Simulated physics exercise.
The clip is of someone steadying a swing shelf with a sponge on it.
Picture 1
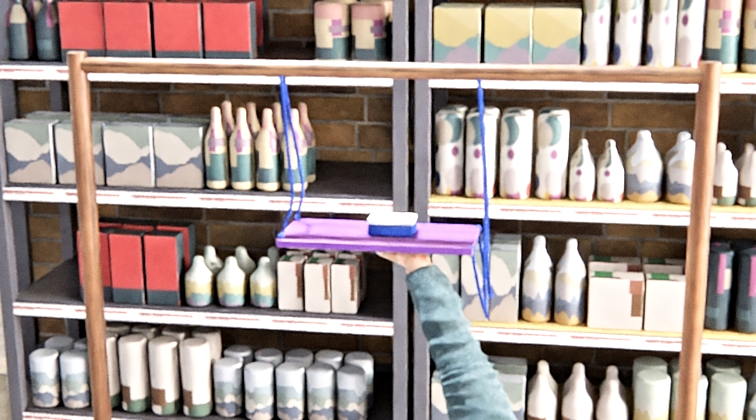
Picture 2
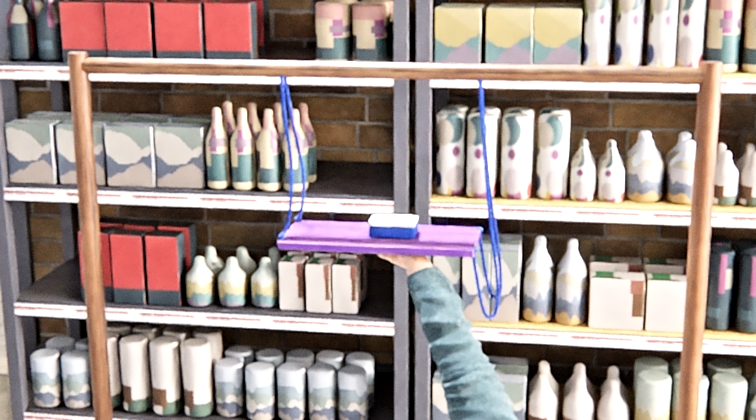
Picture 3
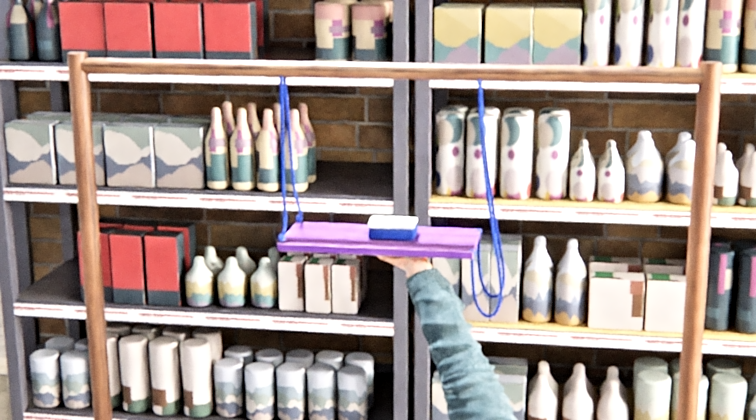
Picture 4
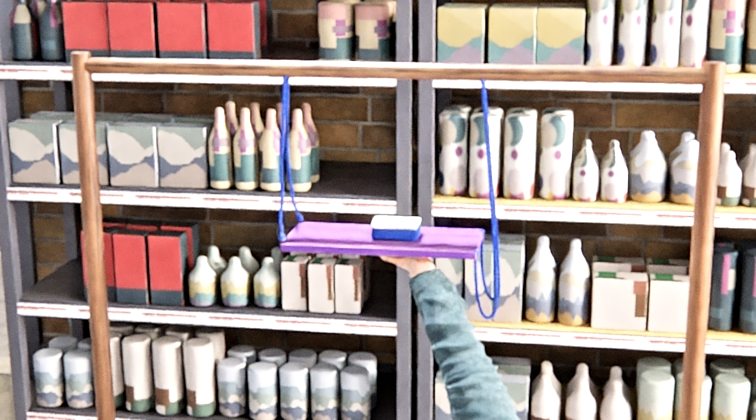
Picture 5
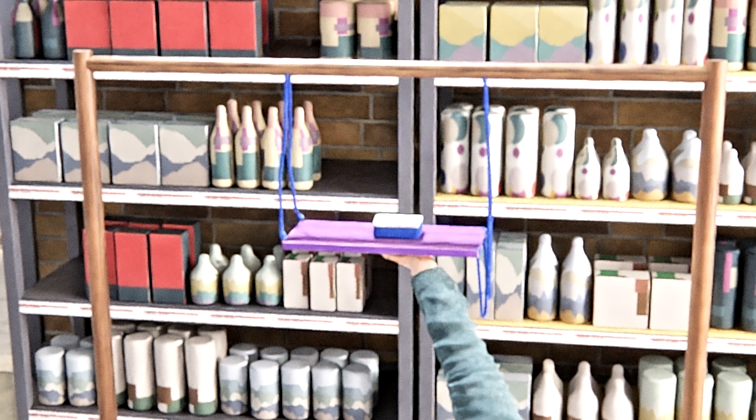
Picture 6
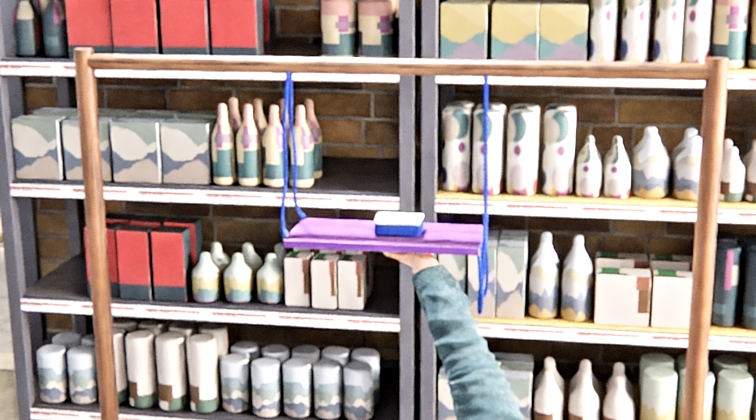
A purple shelf with a small blue-and-white sponge on it stays nearly still on a raised hand beneath a wooden frame, while the slack blue cords looped at its sides sway and shift slightly before stocked store shelves.
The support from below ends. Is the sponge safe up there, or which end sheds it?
Outcome: The sponge is shed rightwards.
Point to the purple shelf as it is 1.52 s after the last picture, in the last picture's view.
By then it is at (366, 299).
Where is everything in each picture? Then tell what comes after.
In the first picture, sponge (392, 225); purple shelf (373, 248).
In the second picture, sponge (393, 227).
In the third picture, sponge (393, 228).
In the fourth picture, sponge (396, 229); purple shelf (377, 252).
In the fifth picture, sponge (398, 227).
In the sixth picture, sponge (399, 225); purple shelf (380, 248); left shoelaces almost straight; right shoelaces slack, hanging in a loop.
Then, 0.44 s on from there, board tipped 23° down to the right; sponge sliding near (496, 305).
Then, 0.98 s on from there, board tipped 46° down to the right; sponge on the floor.
Then, 1.52 s on from there, board tipped 49° down to the right; sponge on the floor.
In the end, board tipped 48° down to the right; sponge on the floor. The sponge goes off on the right.
